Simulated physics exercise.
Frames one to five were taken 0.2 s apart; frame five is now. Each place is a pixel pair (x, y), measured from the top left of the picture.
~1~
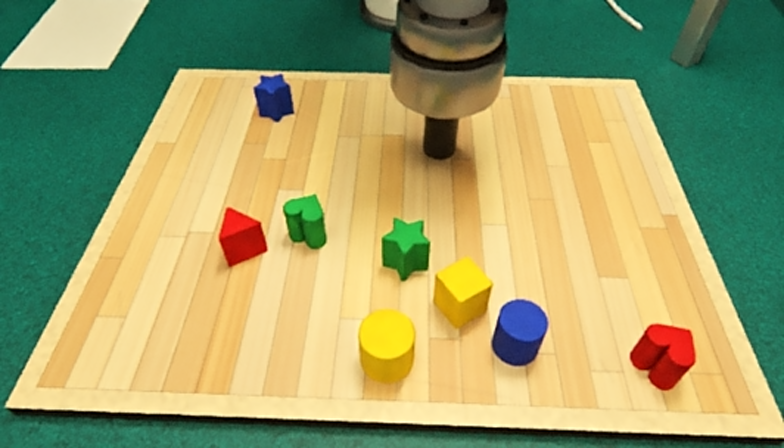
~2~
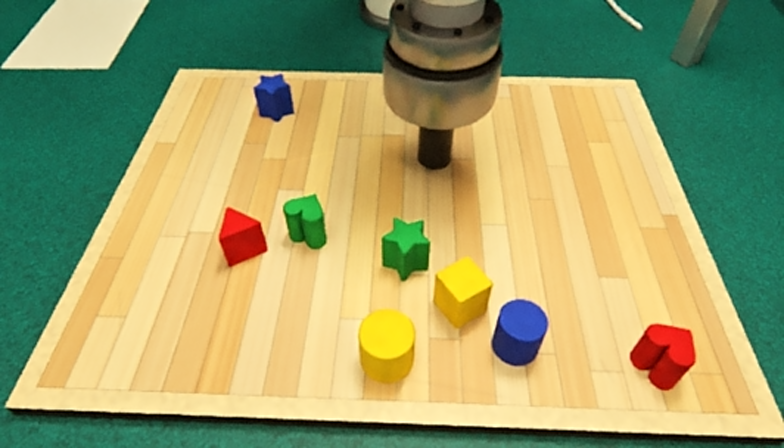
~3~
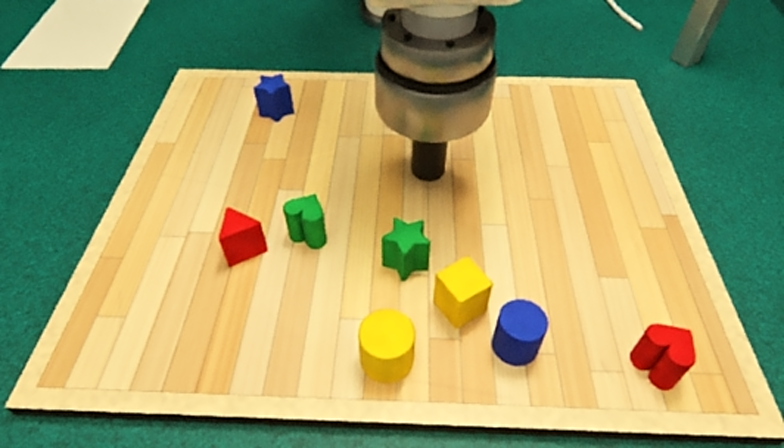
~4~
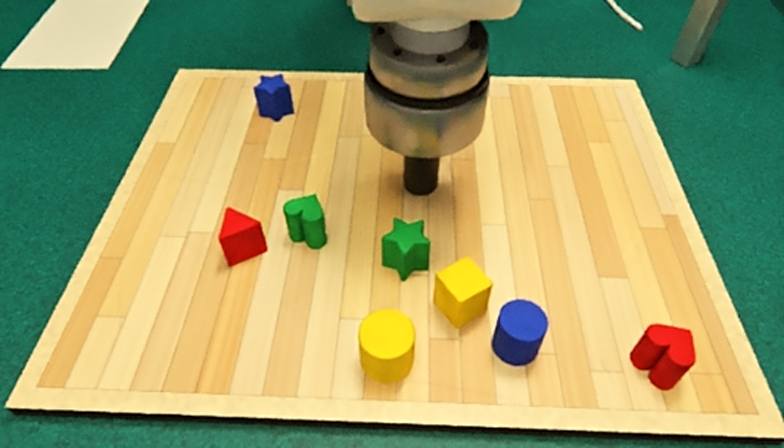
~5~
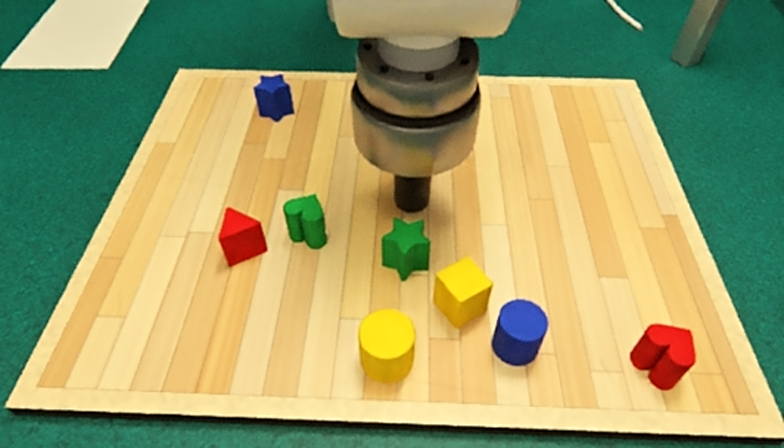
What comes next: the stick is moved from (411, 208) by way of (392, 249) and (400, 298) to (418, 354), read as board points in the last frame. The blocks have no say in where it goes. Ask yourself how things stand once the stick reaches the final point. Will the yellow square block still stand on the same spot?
My answer is no.
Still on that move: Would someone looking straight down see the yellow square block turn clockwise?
I'd say no.
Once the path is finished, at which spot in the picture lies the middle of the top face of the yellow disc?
Around (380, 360).
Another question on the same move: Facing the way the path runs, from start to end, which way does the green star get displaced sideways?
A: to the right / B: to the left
B (to the left)
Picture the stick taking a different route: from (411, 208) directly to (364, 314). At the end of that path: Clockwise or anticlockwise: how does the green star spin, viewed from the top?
It rotates counterclockwise.
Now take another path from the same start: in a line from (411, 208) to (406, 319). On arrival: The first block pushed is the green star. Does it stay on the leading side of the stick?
The stick pushes it to the end.
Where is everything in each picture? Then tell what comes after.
Tip of the stick at (439, 149), middles of tops, yellow disc at (387, 332), green star at (407, 233), yellow square block at (464, 278), blue disc at (524, 319), in the first frame.
Stick at (434, 159), nothing pushed, in the second frame.
Stick at (428, 170), nothing pushed, in the third frame.
Stick at (421, 184), nothing pushed, in the fourth frame.
Stick at (412, 200), yellow disc at (387, 332), green star at (407, 233), yellow square block at (464, 278), blue disc at (524, 319), in the fifth frame.
The first path, step by step. One third of the way, stick at (392, 241); green star at (407, 248), turned 30° anticlockwise.
Two thirds of the way, stick at (401, 290); yellow disc at (386, 337); green star at (423, 300), turned 40° anticlockwise; yellow square block at (475, 288), turned 45° anticlockwise.
At the end, stick at (418, 346); yellow disc at (380, 360); green star at (455, 353), turned 60° anticlockwise; yellow square block at (479, 291), turned 60° anticlockwise; blue disc unmoved.
